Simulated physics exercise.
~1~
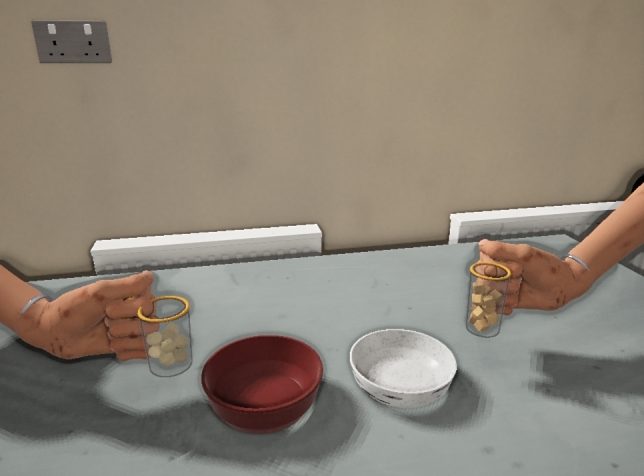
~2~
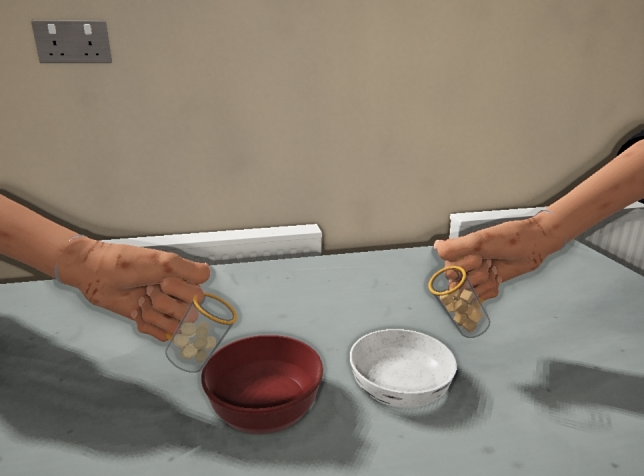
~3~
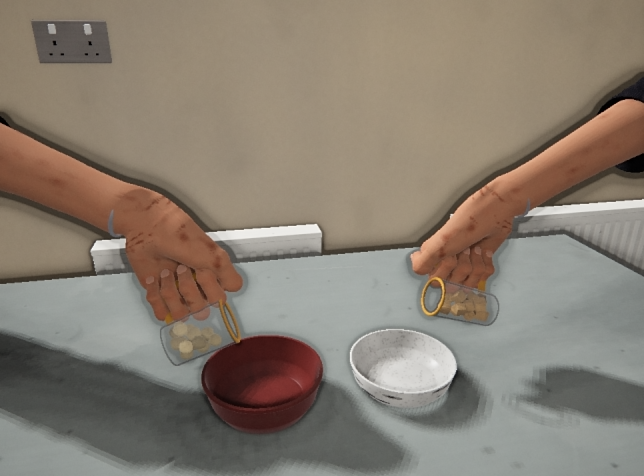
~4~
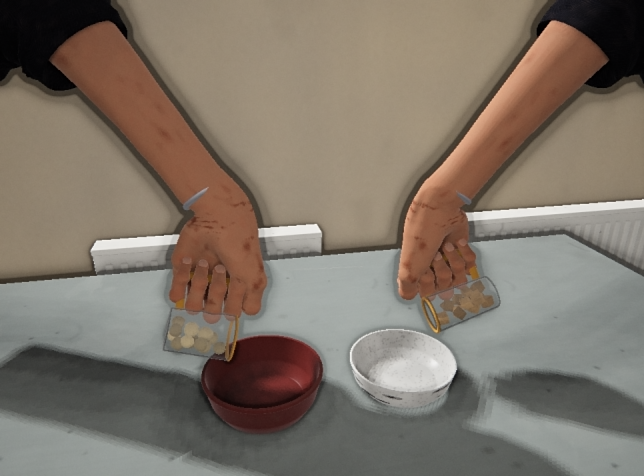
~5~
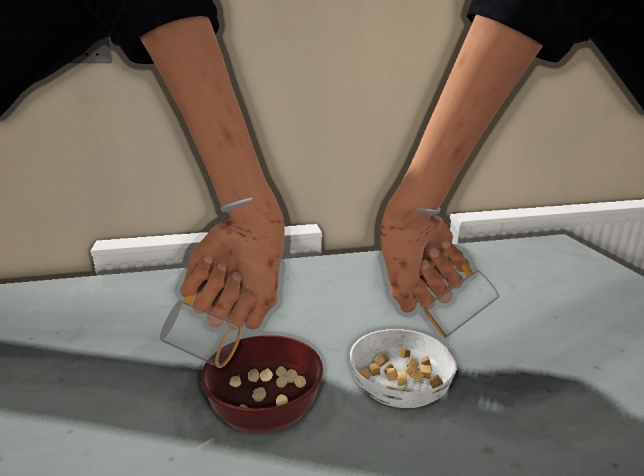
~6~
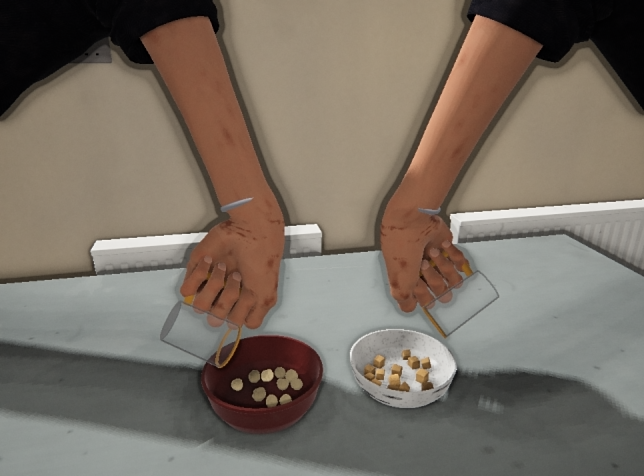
On a grey table, two hands held clear cups of small pieces beside a red bowl and a white bowl, moved them inward and tipped them over, until all the pieces had dropped into the bowls and the upturned cups were empty.
